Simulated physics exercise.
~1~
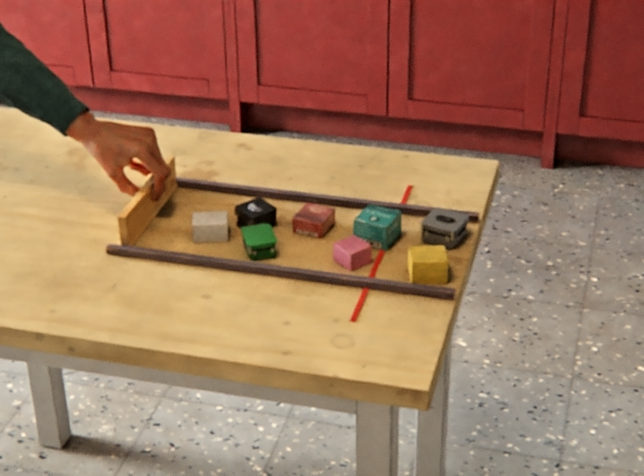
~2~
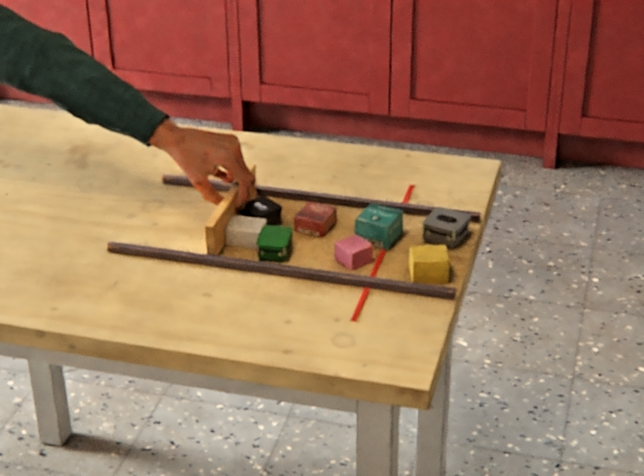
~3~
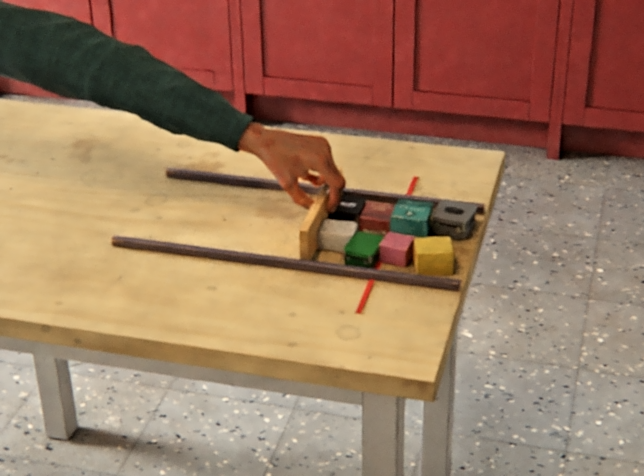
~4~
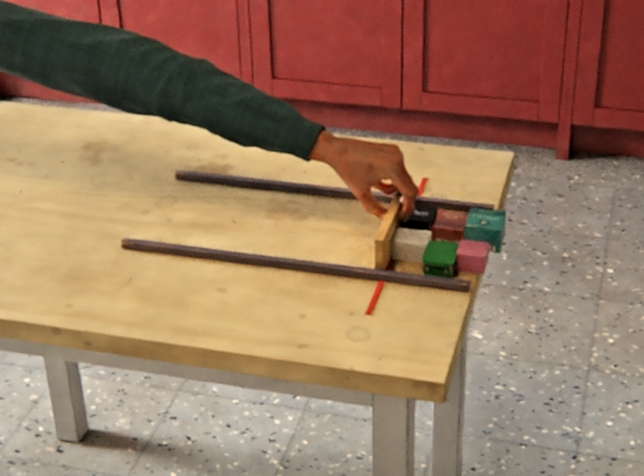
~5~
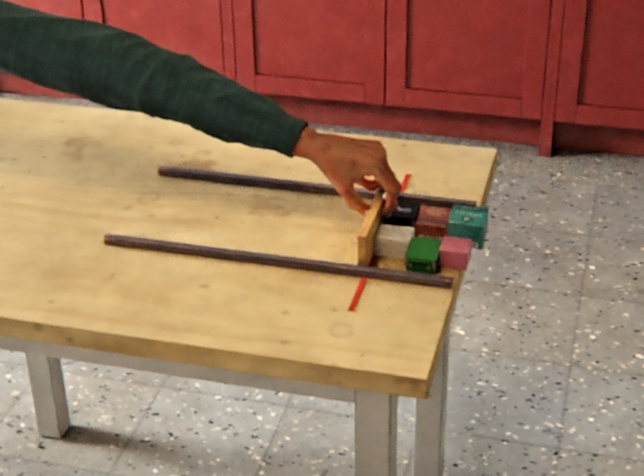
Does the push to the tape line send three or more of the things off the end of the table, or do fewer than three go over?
Fewer than three go over. Only the yellow block and the grey case drop off the right end, while the others stay on the table, some of them jutting over its edge.
